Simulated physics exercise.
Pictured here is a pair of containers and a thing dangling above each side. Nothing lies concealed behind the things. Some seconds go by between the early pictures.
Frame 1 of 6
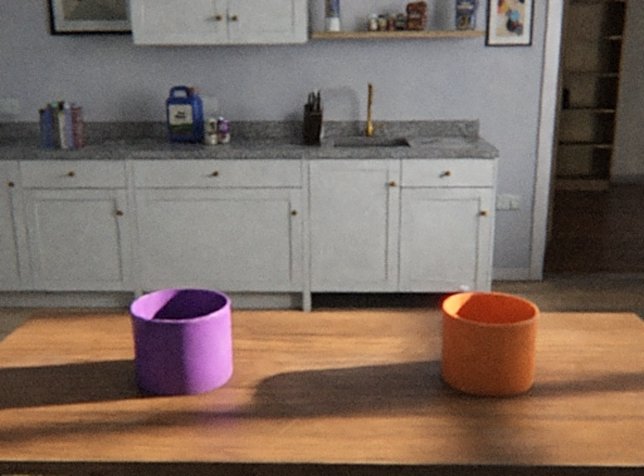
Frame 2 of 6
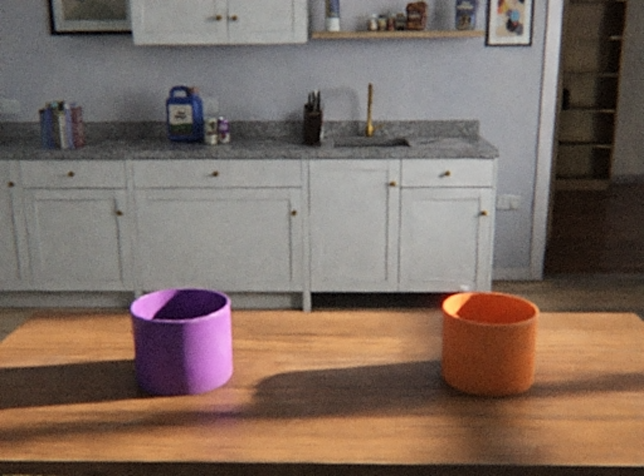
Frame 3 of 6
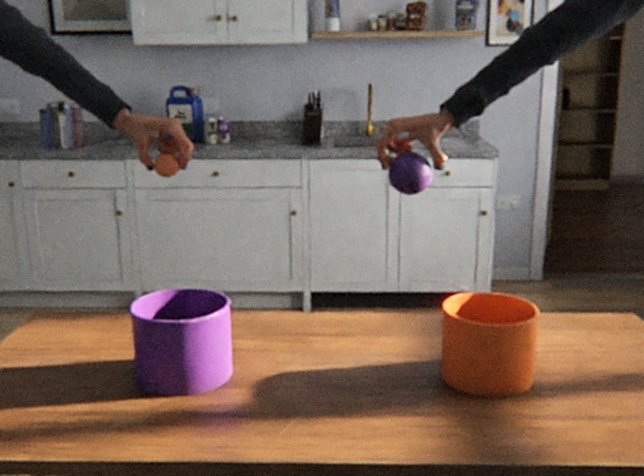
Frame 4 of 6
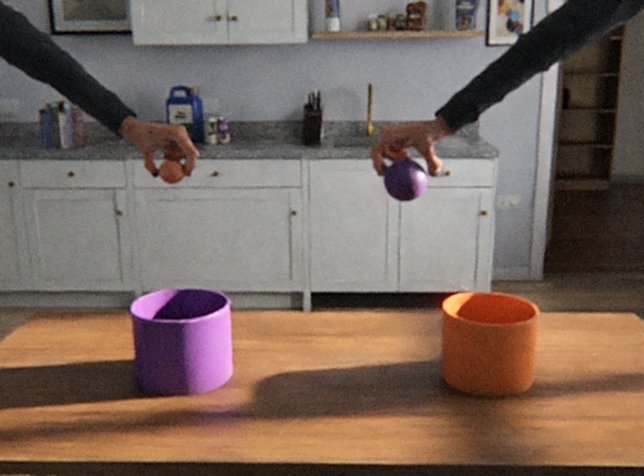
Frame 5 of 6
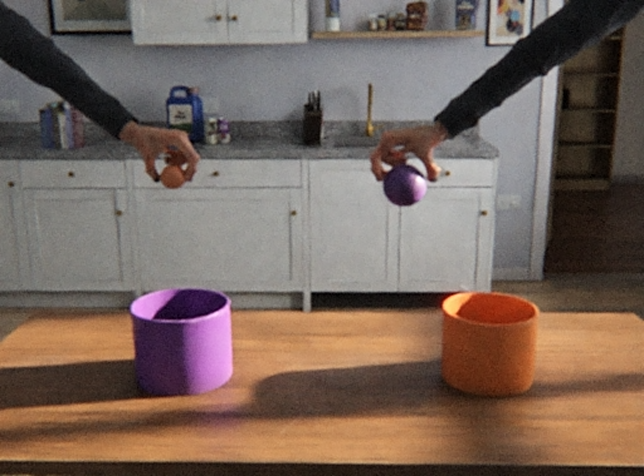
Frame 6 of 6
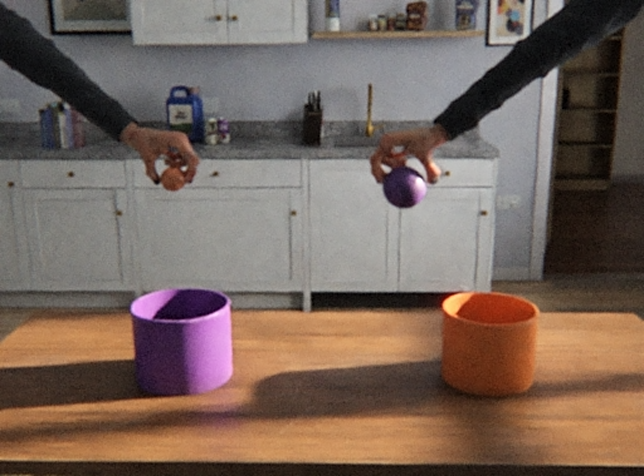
Two hands reached in above a purple container and an orange one on a wooden table, the left holding a small orange thing and the right a purple ball, then dipped slightly and stayed nearly still.
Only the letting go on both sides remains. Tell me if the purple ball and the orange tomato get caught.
Result: Purple ball off target; orange tomato on target.
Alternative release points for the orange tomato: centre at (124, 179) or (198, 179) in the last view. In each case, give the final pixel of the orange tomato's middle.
It settles near (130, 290) and near (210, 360), respectively.
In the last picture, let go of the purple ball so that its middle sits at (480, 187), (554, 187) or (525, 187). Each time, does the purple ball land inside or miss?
First it gets in, next it goes wide, finally it gets in.
Then, 0.20 s on from there, purple ball on its way down near (403, 248); orange tomato on its way down near (177, 239).
In the end, the purple ball misses, near (400, 357); the orange tomato lands inside, near (184, 360).
